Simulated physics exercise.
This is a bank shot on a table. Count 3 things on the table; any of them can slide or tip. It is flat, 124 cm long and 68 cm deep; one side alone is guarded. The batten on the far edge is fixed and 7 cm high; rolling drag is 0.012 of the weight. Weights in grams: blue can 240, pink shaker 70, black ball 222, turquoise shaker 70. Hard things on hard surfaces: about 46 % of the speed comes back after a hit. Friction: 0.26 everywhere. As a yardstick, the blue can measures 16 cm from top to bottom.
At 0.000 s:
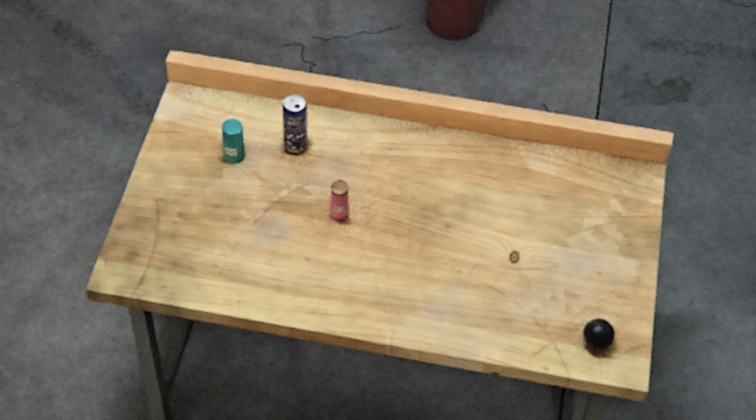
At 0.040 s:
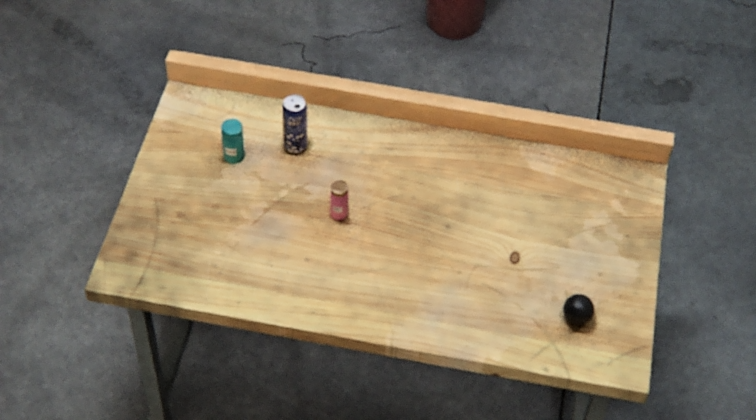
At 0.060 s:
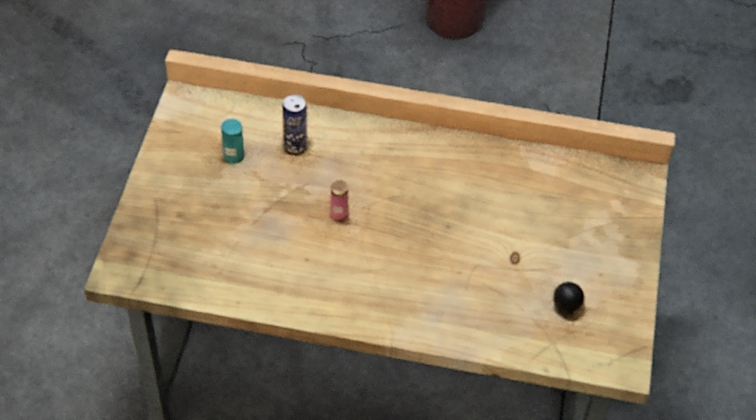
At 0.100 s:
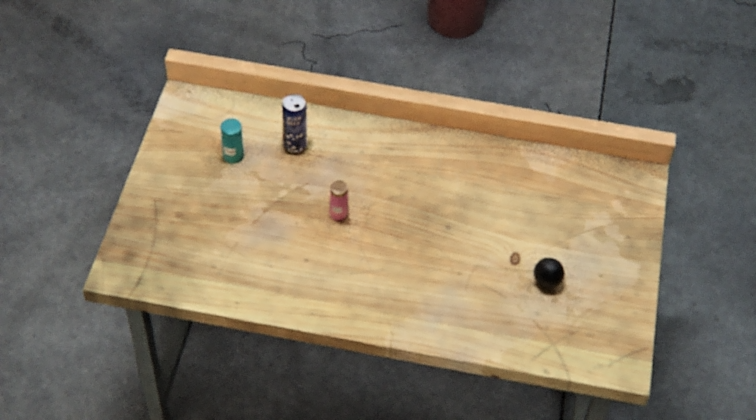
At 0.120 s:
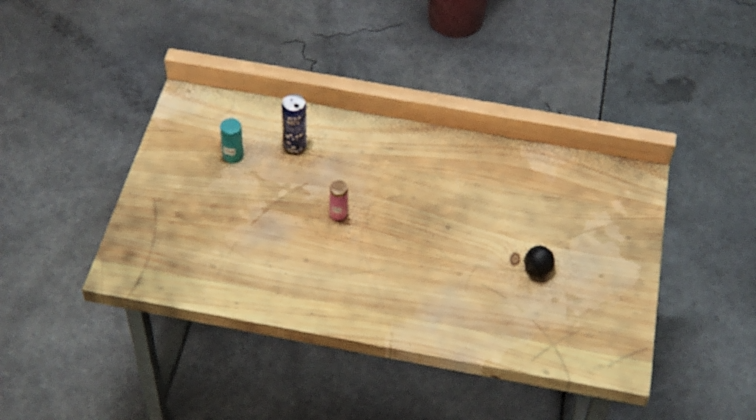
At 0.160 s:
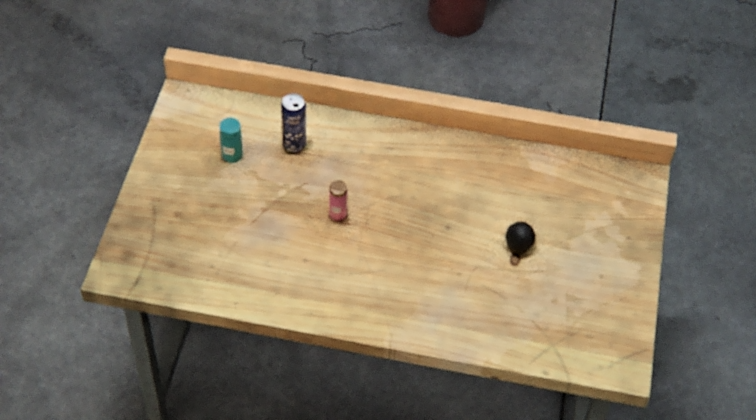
At first, a black ball sits near the lower right corner of a wooden table, with a teal shaker, a dark blue can and a pink shaker standing farther left. The ball then moves steadily up and left, passing close beside a small brown spot, while the other objects stay still.
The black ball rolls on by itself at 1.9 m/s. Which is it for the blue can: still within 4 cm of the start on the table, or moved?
The blue can gets shifted.
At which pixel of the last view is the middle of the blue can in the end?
Around (221, 112).
Around 0.46 s, black ball near (387, 137).
Around 0.96 s, black ball near (244, 175); blue can at 34° to upright near (259, 112).
Around 1.36 s, black ball near (156, 210); blue can on its side near (221, 112).
Around 1.96 s, black ball near (56, 369); blue can on its side near (221, 112).
Finally (2.2 s), on their side or leaning hard on the table, blue can; the other 2 still in place (within 4 cm). Final places as that camera would see them, blue can near (221, 112).
